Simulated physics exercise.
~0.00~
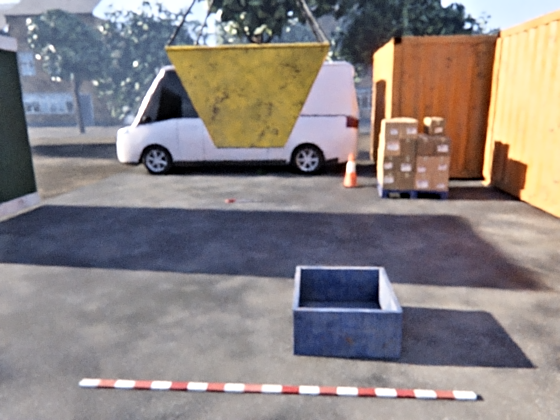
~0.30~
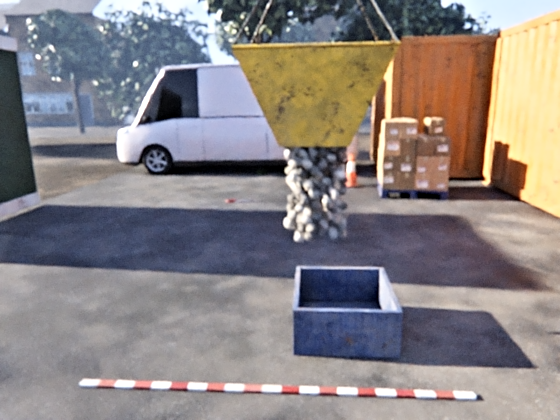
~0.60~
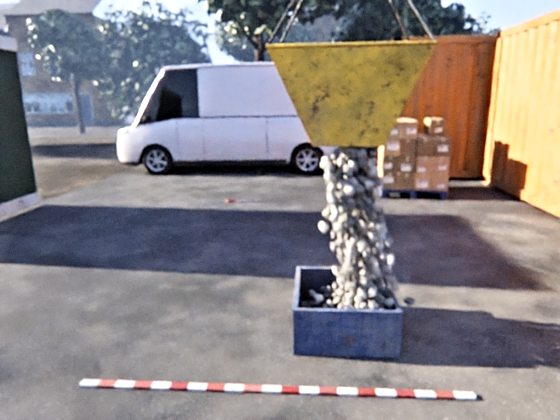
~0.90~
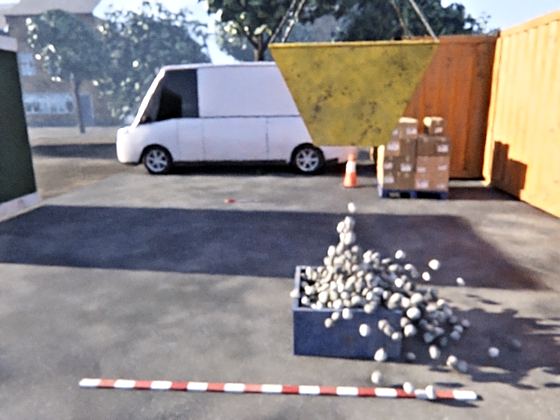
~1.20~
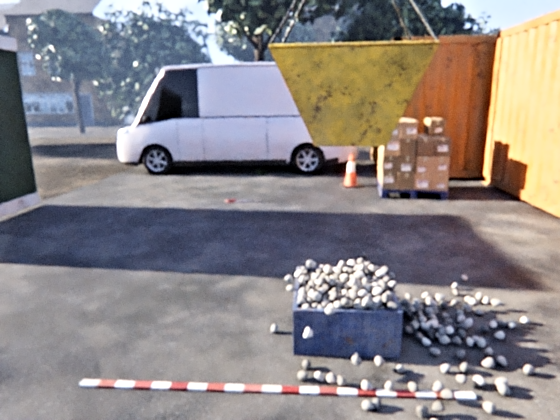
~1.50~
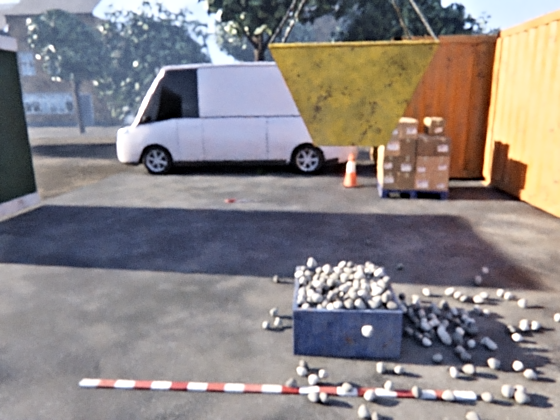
A yellow skip hanging in front of a white van moved right and dropped a stream of grey stones into a dark bin below, filling it to a heap while some spilled over and scattered on the ground, mostly to the right.
